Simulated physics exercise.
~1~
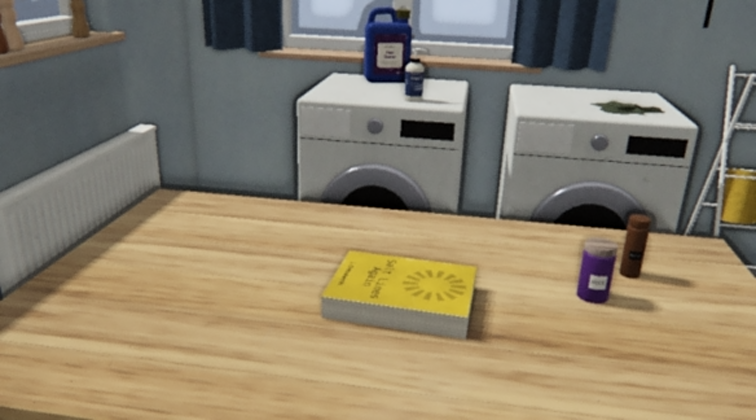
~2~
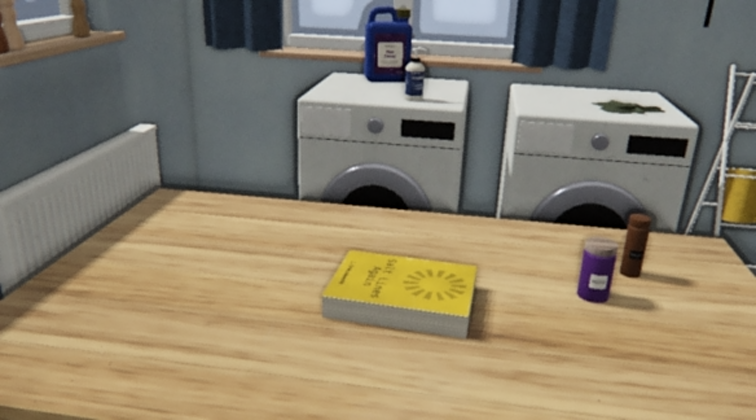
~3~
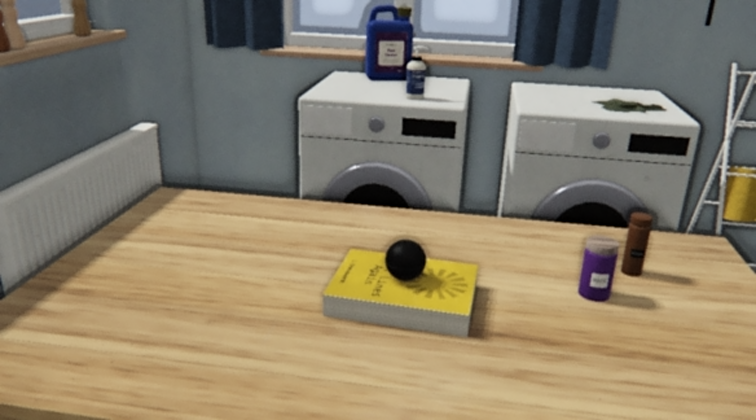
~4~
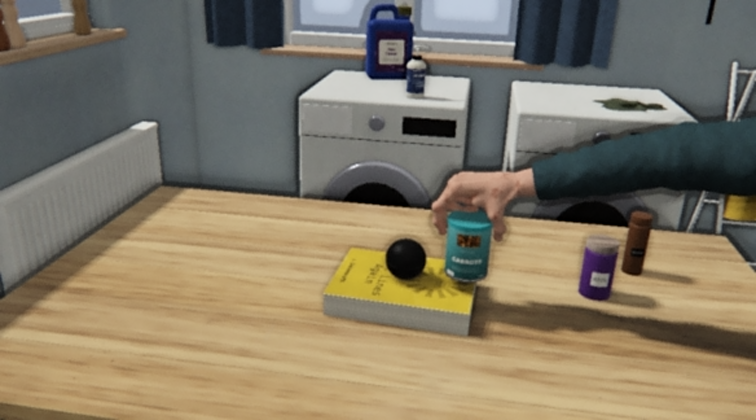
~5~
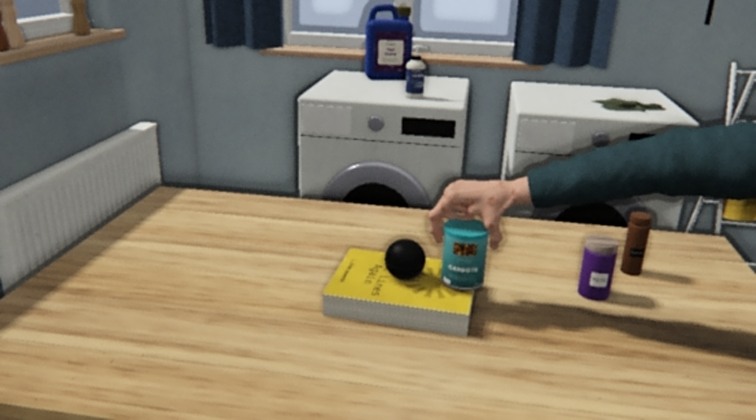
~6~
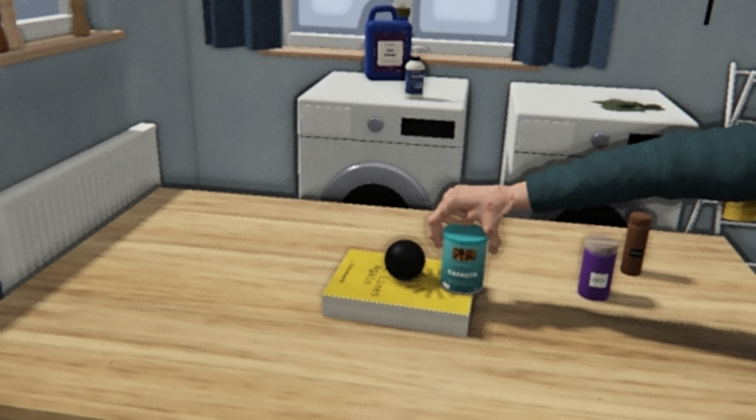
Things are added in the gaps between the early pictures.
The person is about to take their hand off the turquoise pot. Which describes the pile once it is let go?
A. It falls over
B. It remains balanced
The answer is B.
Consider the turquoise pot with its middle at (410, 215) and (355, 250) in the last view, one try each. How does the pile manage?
Try one: Collapse. Try two: Stable.
Then, 0.30 s later than the last frame, all is still.
Then, 0.70 s later than the last frame, turquoise pot resting near (464, 259).
When it is over, all 5 as before. End places, in pixels of the last picture, turquoise pot near (464, 259). The pile keeps its balance.
